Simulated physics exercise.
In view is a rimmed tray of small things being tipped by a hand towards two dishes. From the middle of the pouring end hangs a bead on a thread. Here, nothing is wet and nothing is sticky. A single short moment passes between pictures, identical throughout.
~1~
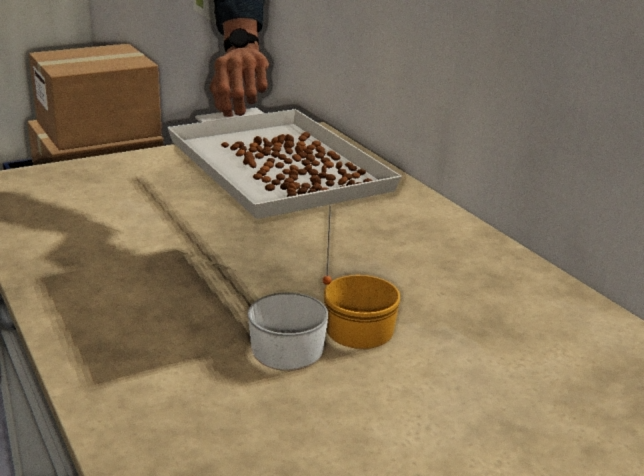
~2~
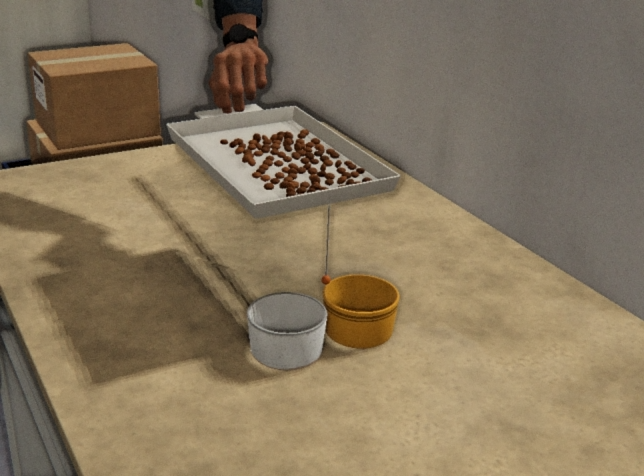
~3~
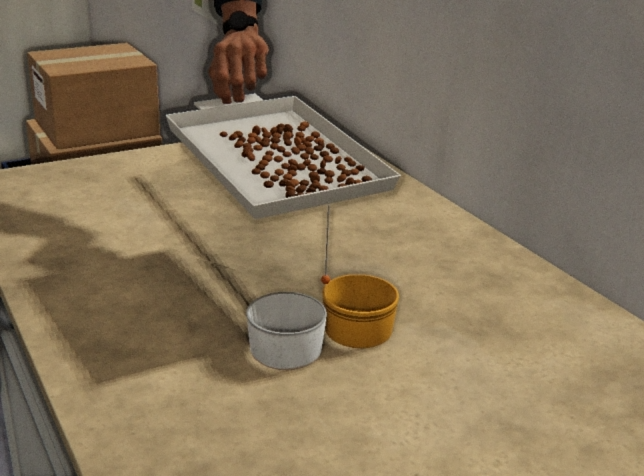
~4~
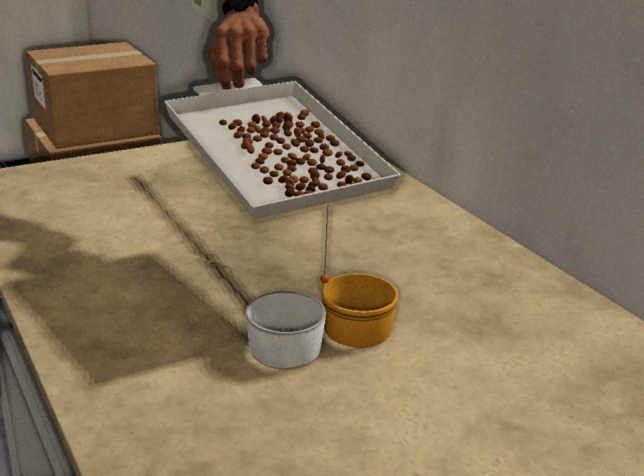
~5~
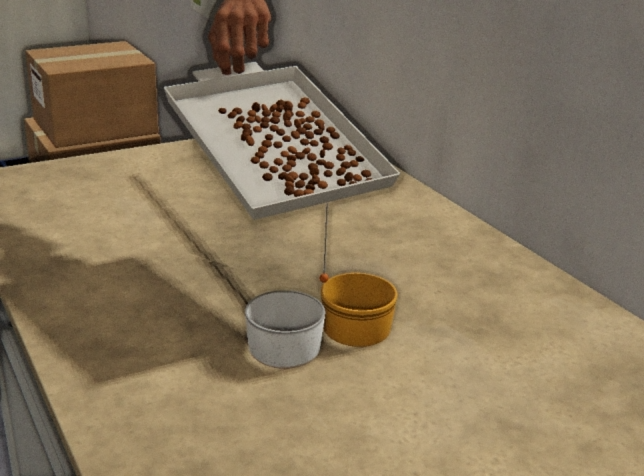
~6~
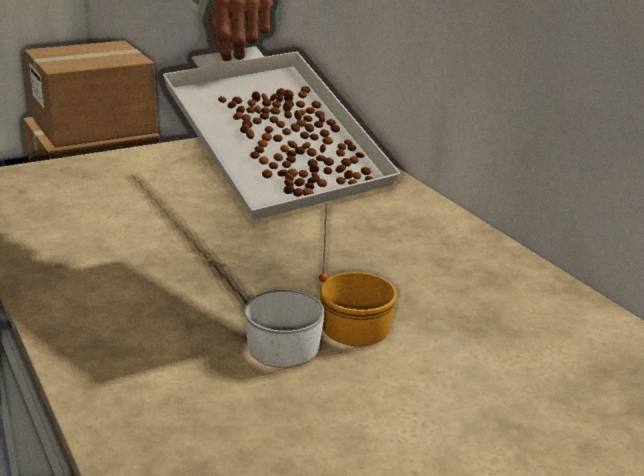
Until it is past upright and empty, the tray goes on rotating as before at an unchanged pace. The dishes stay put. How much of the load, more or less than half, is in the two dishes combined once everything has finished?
Most of the load lands in the dishes.
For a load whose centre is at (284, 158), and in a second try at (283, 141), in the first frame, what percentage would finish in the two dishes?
60 per cent for the first try, 60 per cent for the second.
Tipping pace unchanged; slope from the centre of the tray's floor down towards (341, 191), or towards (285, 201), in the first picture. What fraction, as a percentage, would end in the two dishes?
In turn 50 and 70 in a hundred.
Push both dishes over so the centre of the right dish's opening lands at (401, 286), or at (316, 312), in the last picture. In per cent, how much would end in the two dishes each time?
About 50 per cent, then about 70 per cent.
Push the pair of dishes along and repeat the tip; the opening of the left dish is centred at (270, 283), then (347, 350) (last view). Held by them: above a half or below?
For the two tries in order: Not as much as half, not as much as half.
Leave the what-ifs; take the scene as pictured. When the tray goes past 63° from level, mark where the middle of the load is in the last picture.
The centre of the load shows up near (315, 190) in the last view.
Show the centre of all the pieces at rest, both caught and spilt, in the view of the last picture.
Resting centre, last frame: Roughly (300, 347).
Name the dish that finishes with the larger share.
It's the left of the two that is fuller.
Shortly afterwards, tray tipped steeply; all but a few on the tray; a little in the air.
Next, tray tipped past a quarter turn; near half on the tray; near a quarter in the left dish; only a few in the right dish; a little outside both; a little in the air.
Some moments later, tray tipped past a quarter turn; near half in the left dish; near a quarter in the right dish; near a third outside both.
In the end, tray tipped past a quarter turn; near half in the left dish; near a quarter in the right dish; near a third outside both.
